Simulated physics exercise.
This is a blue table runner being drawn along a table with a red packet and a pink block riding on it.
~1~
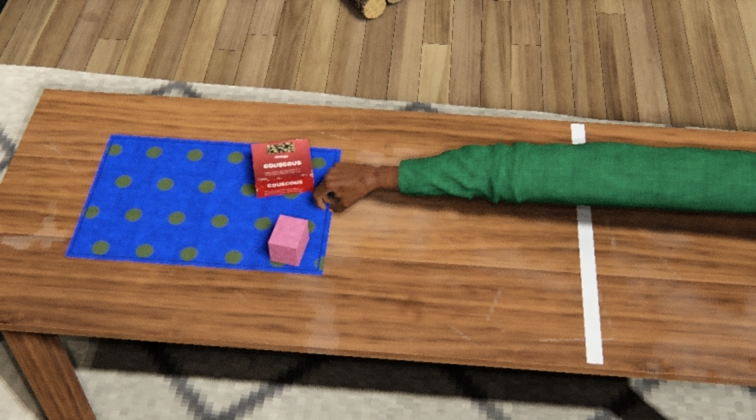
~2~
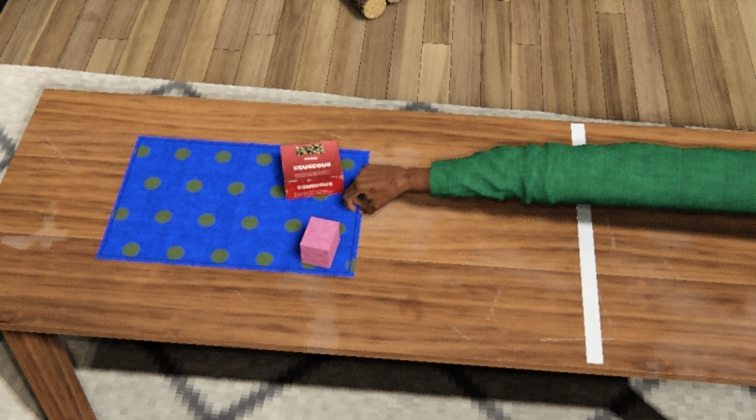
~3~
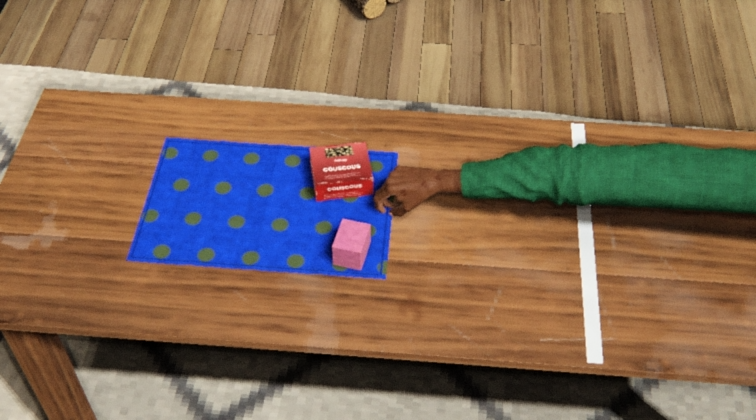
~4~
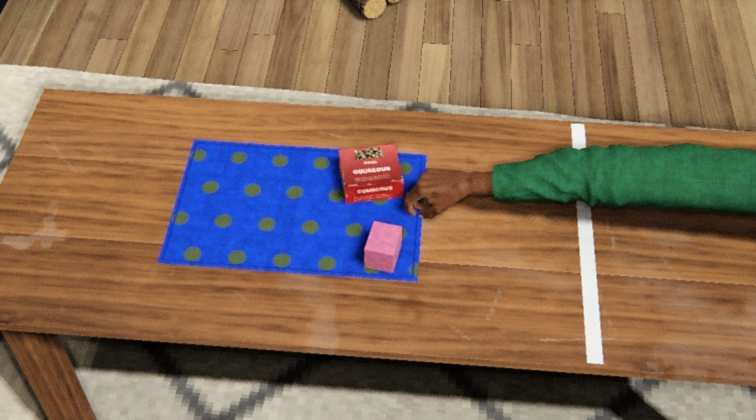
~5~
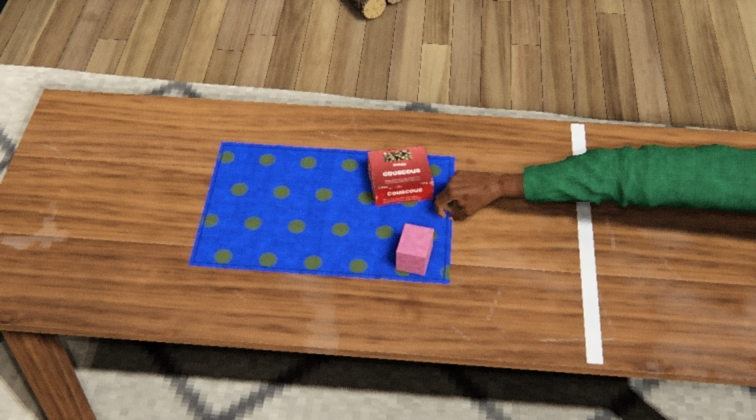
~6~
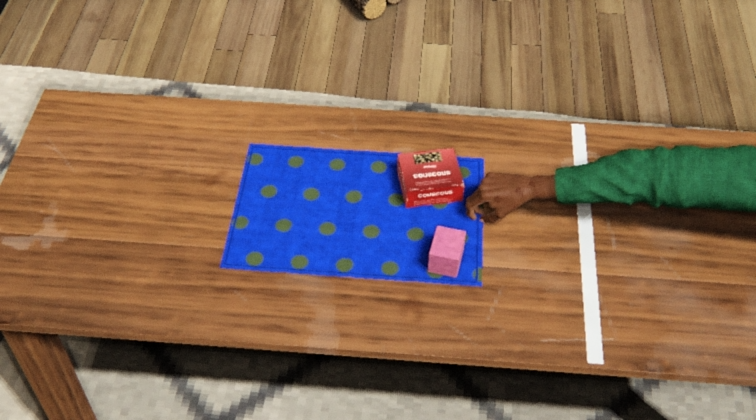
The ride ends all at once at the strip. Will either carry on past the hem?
Outcome: The red packet leaves the cloth and the pink block shoots off the front.
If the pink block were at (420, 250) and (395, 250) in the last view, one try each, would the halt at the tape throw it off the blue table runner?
At the first it slides off; at the second it leaves the cloth.
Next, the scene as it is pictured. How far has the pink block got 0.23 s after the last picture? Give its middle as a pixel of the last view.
By then it is at (589, 261).
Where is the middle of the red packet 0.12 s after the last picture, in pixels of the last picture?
At about (502, 182).
Then, 0.12 s after the last picture, hem short of the tape; red packet on the cloth near (502, 182); pink block on the cloth near (523, 257).
Then, 0.23 s after the last picture, hem at the tape; red packet on the cloth near (563, 186); pink block ahead of the hem near (589, 261).
At rest, hem at the tape; red packet ahead of the hem near (642, 192); pink block ahead of the hem near (676, 269). The red packet shoots off the front and the pink block slides clear of the cloth.
